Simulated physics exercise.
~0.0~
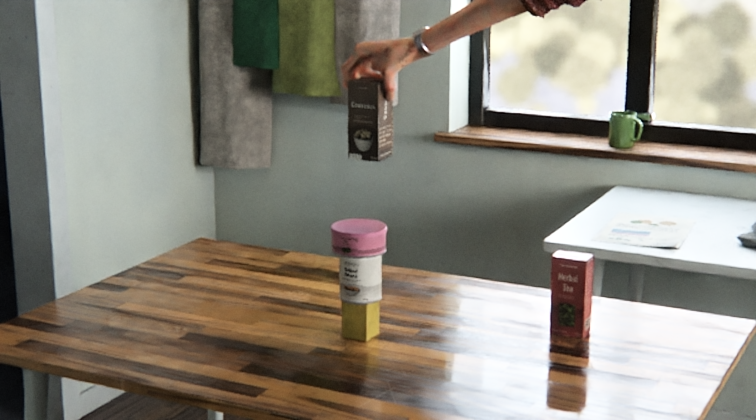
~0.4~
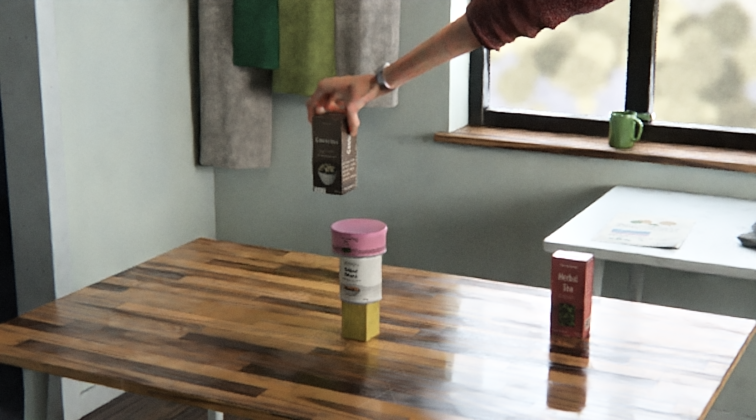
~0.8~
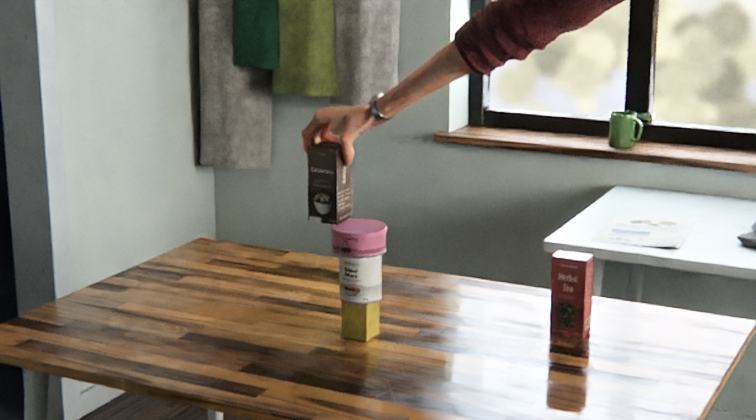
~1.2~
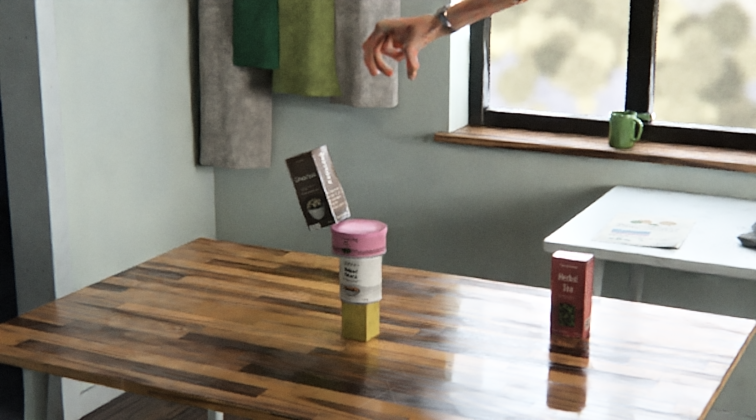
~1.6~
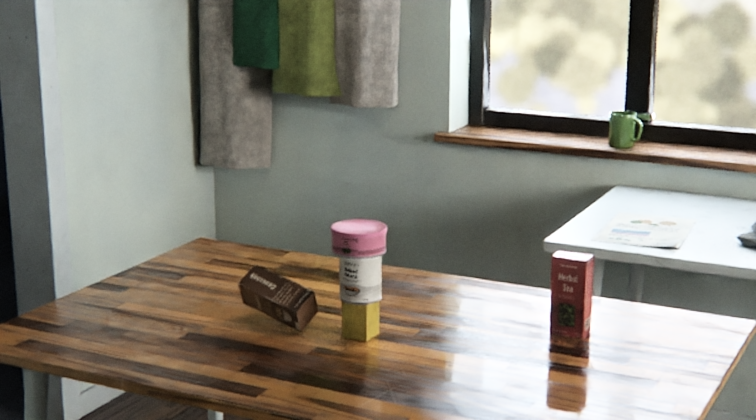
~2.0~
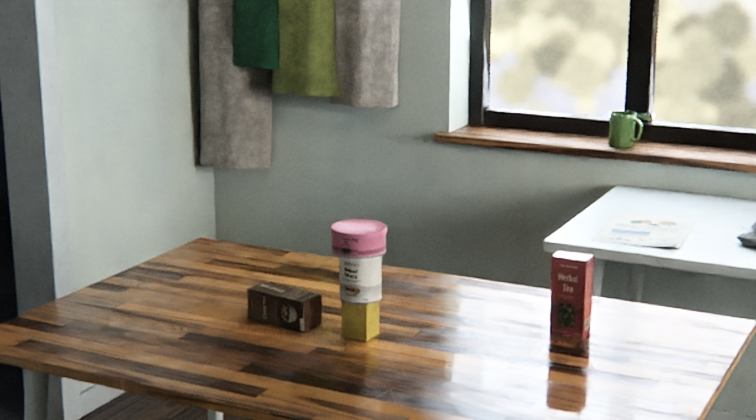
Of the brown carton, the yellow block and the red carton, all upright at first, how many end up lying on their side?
One of them does. The brown carton ends on its side on the table, while the yellow block and the red carton stay upright.
